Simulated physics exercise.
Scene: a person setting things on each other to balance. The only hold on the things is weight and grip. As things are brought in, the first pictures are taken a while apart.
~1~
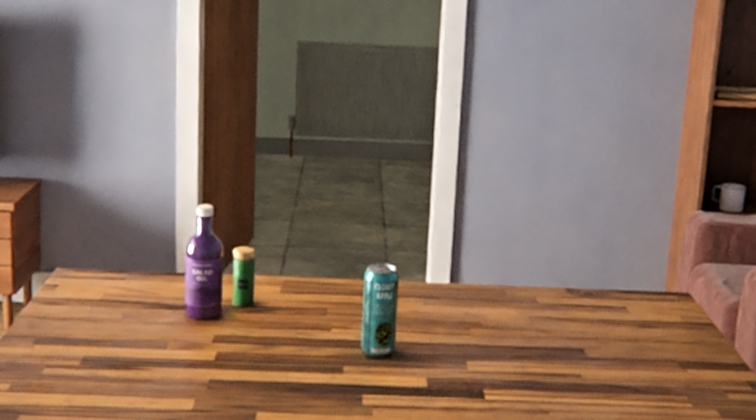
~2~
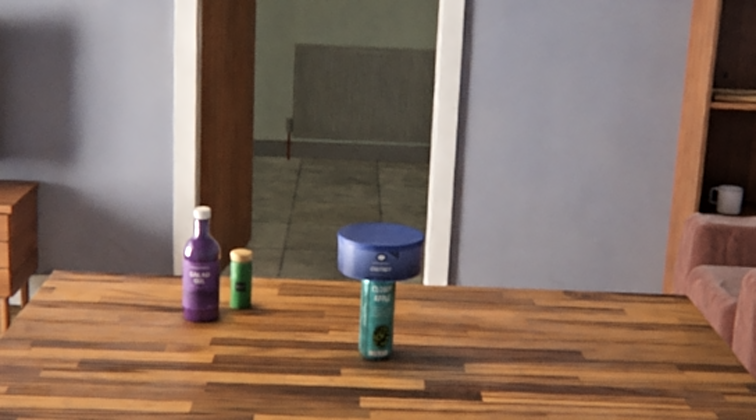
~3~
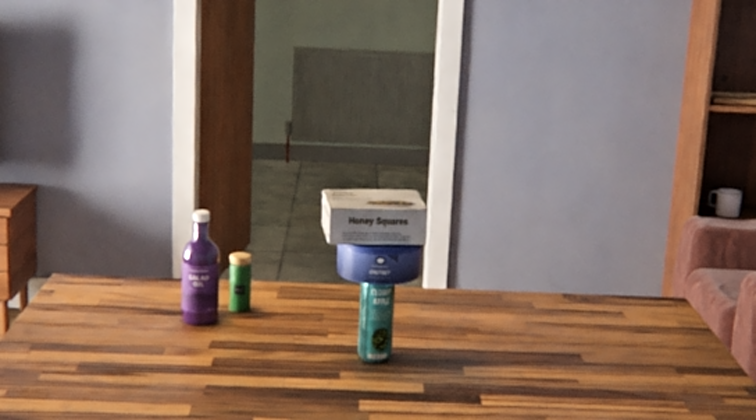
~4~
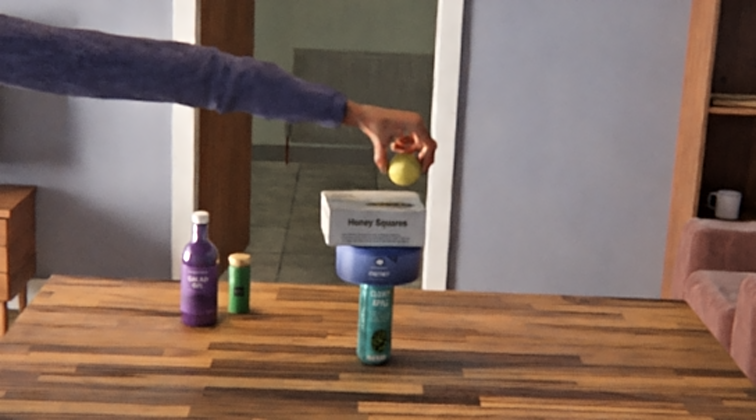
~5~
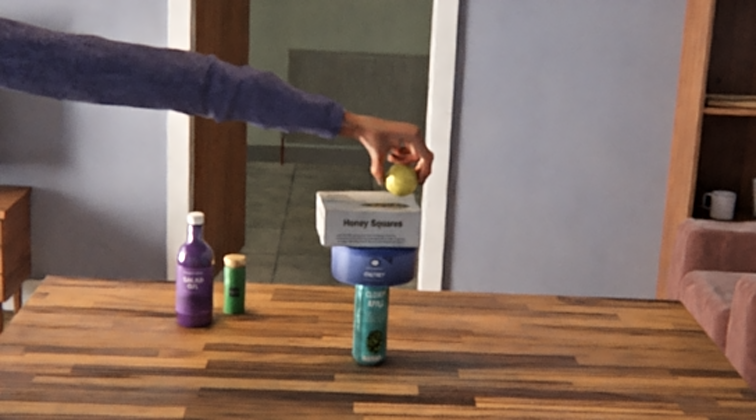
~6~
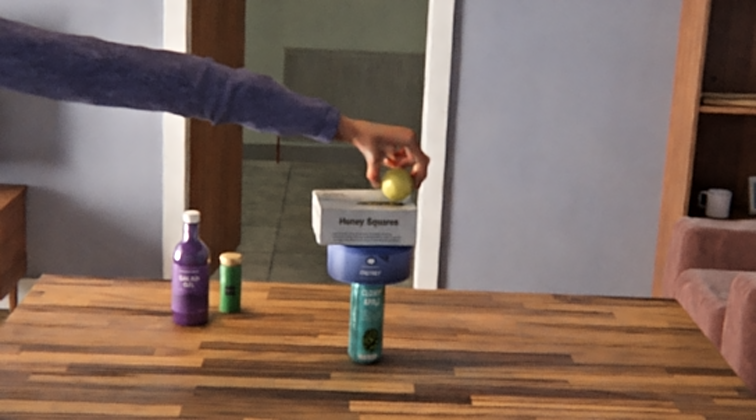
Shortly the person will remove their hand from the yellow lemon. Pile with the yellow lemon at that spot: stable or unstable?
You'll see everything stays upright.
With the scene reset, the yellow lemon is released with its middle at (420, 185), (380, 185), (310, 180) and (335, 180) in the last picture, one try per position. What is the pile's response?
The pile goes down on try one, does not fall on try two, goes down on try three and does not fall on try four.
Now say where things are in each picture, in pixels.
In the first picture, the last thing is not in view yet.
In the second picture, the last thing is not in view yet; green shaker (241, 279).
In the third picture, the last thing is not in view yet; turquoise can (377, 316).
The fourth picture shows still above its spot; yellow lemon (405, 169); purple bottle (200, 268).
The fifth picture shows still above its spot; yellow lemon (402, 180); blue tub (374, 257).
The sixth picture shows set down, still held; yellow lemon (397, 184); white box (364, 217).
Then, 0.60 s later than the last frame, all is still.
Then, 1.60 s later than the last frame, yellow lemon resting near (397, 185).
When it is over, all 6 as before. End places, in pixels of the last picture, yellow lemon near (397, 185). The pile keeps its balance.
